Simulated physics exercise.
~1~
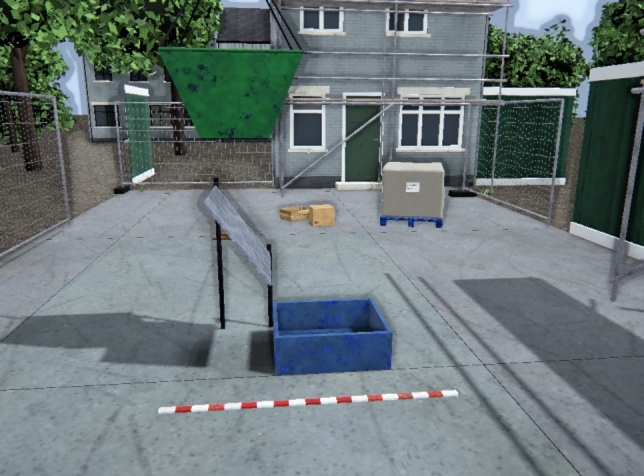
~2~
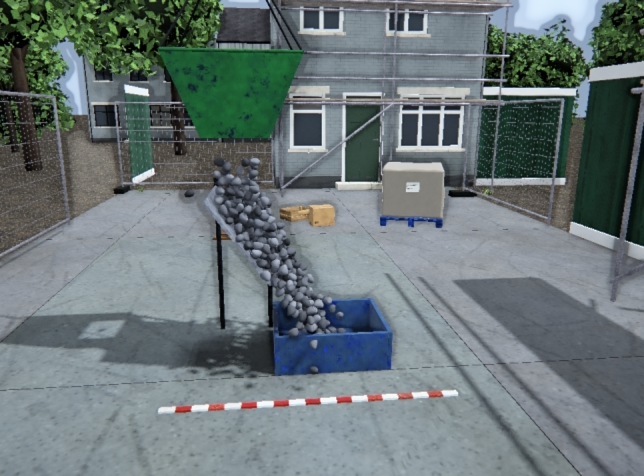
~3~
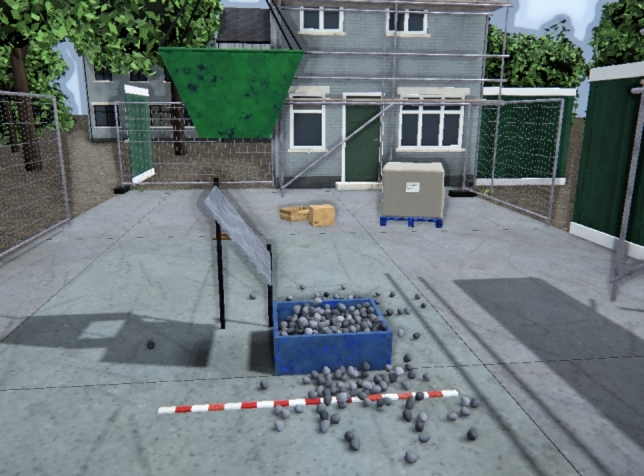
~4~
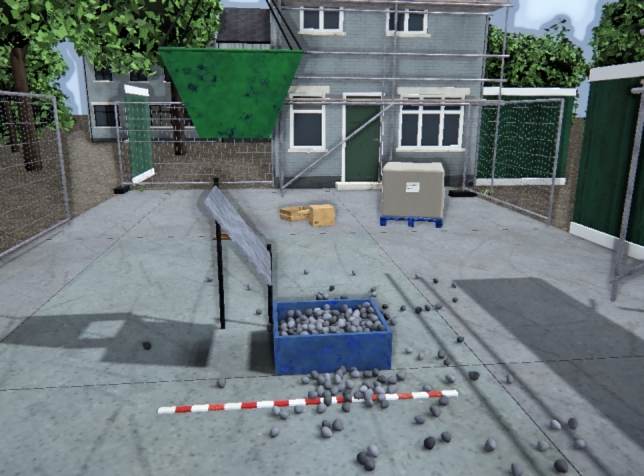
Green skip releasing grey cobbles down a steel slope into a blue bin, most settling inside and others scattering around it.
